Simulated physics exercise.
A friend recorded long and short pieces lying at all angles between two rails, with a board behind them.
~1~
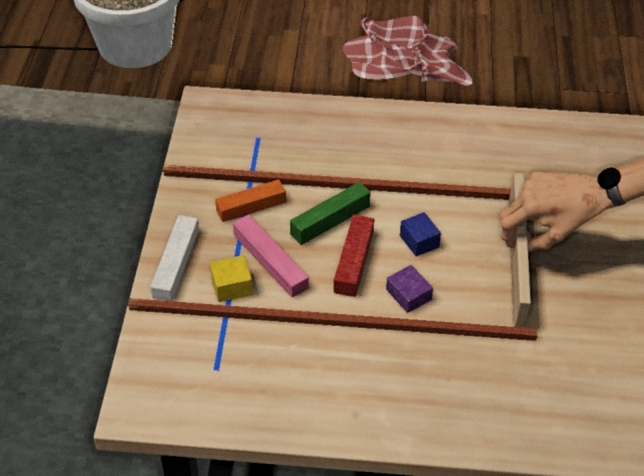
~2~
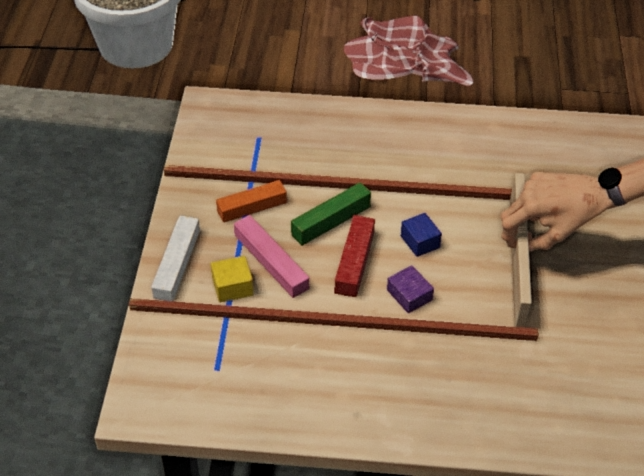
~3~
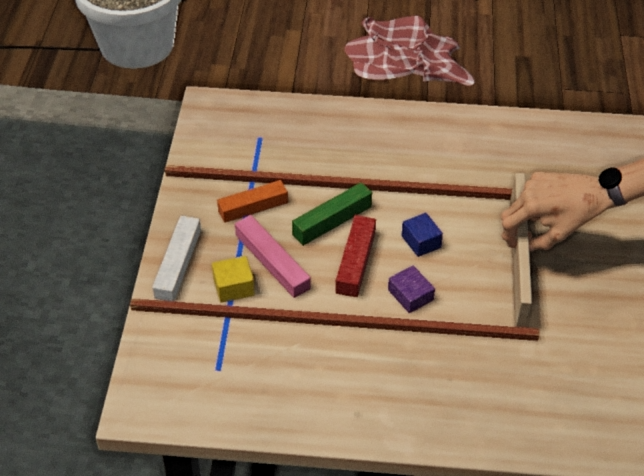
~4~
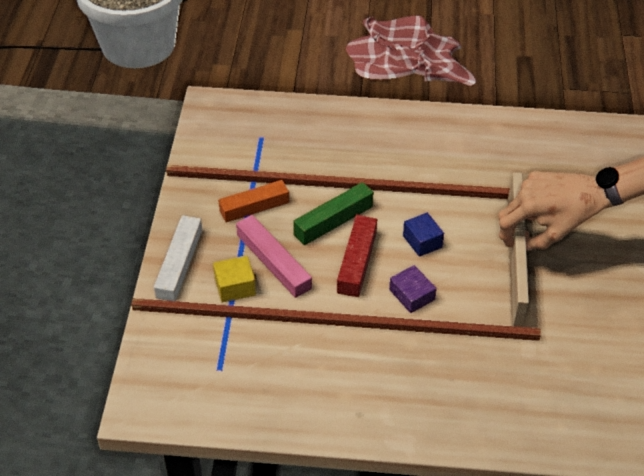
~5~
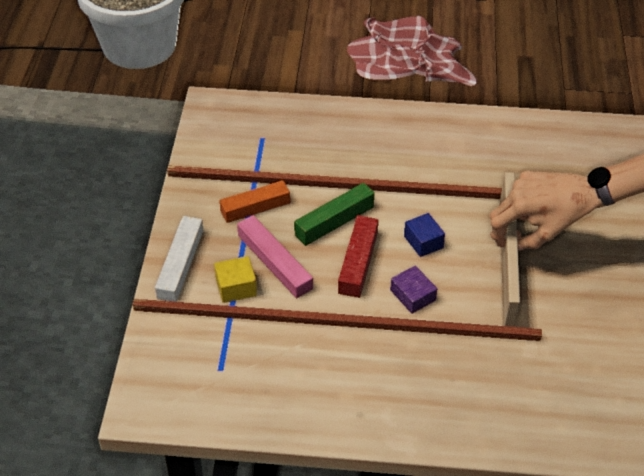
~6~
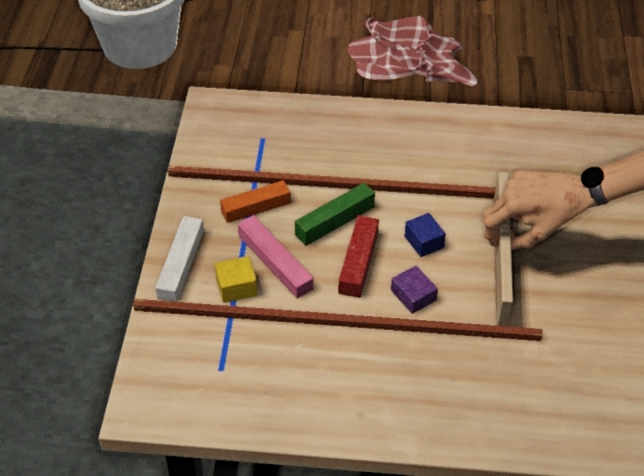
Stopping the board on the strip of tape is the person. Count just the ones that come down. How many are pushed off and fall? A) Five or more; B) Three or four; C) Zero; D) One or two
(D) One or two.
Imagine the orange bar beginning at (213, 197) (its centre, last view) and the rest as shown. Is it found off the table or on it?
Result: It does not come off.
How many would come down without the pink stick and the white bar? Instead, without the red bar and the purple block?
The counts would be 0 and 0.
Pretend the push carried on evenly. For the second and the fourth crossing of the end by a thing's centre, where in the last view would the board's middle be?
At (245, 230) for the second, at (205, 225) for the fourth.
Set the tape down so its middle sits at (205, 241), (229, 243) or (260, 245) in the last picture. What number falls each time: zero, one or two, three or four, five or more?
One after another: Three or four; one or two; either one or two.
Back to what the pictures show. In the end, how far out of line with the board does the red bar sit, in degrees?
Angle: Around 0°.
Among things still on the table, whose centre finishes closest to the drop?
That would be the yellow block.
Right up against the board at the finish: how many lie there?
Total: 3.
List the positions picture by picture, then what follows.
In the first picture, white bar (176, 257); yellow block (231, 279); orange bar (251, 201); board (519, 249); tape (239, 243).
In the second picture, yellow block (232, 279); green bar (331, 214).
In the third picture, orange bar (253, 201); pink stick (272, 256).
In the fourth picture, white bar (179, 257); purple block (413, 289).
In the fifth picture, yellow block (236, 279); board (509, 248).
In the sixth picture, white bar (180, 258); yellow block (236, 279); orange bar (256, 202); board (503, 247); tape (244, 244).
A little later, none off yet; white bar at rest near (180, 258); yellow block at rest near (236, 279); orange bar at rest near (256, 202).
Next, none off yet; white bar at rest near (180, 258); yellow block shifted a little near (218, 282); orange bar at rest near (255, 200).
When it is over, the number that fall off is one or two; down, white bar.
